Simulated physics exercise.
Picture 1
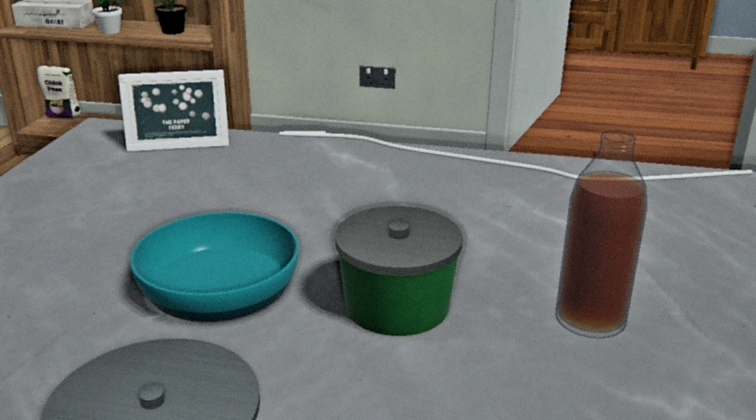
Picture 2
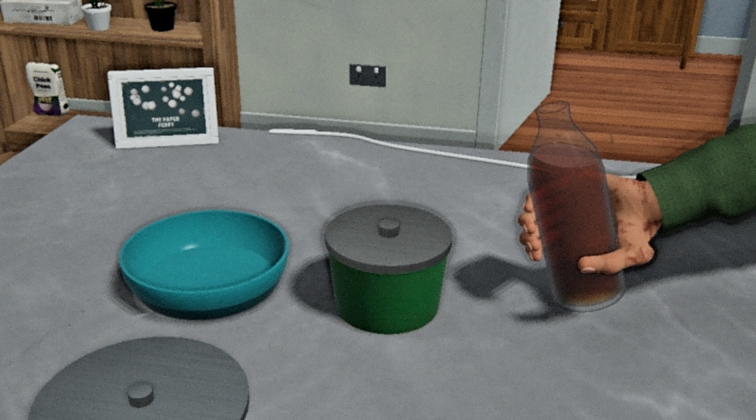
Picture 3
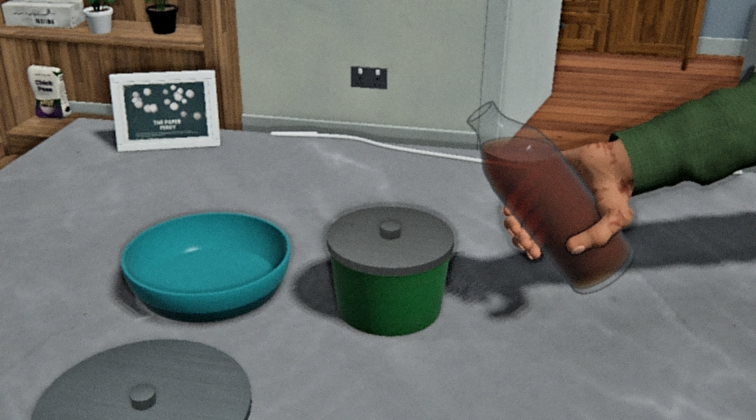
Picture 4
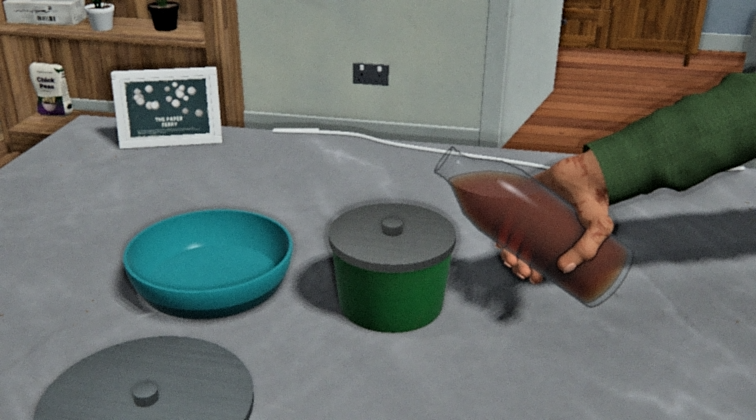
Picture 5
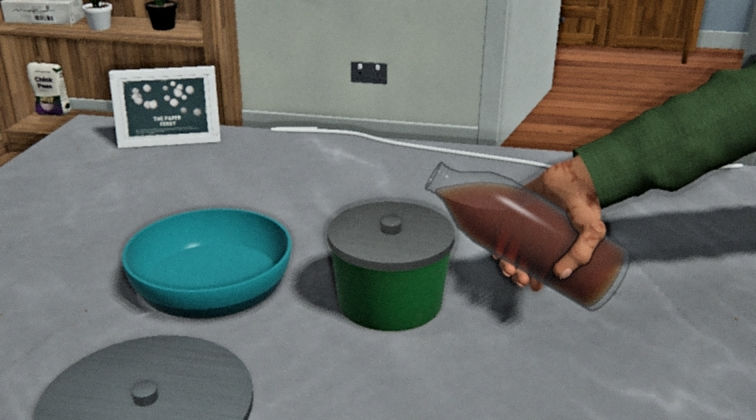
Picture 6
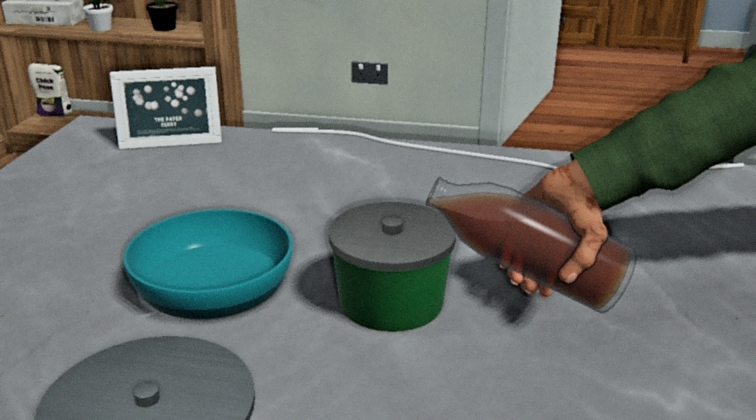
The clip opens on a gray tabletop with an open teal dish, a lidded green tub and a bottle of reddish-brown liquid at right. A green-sleeved hand grasps the bottle, lifts it and tilts it steeply leftward toward the tub, its lid still on, with no liquid leaving the mouth.
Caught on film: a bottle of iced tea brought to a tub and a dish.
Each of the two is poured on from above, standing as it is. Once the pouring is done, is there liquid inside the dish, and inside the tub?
Outcome: The dish contains it. The tub does not contain it.
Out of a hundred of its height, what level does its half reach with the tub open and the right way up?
I'd say around 40 per cent, give or take.
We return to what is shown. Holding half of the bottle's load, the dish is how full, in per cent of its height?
I'd put it close to 40 per cent.
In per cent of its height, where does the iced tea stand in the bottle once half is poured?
Roughly 35 per cent.
Soon after, it hits the lid of the tub and runs off.
Later, the iced tea goes into the dish.
In the end, the tub is empty, in a puddle; the dish has its share inside.
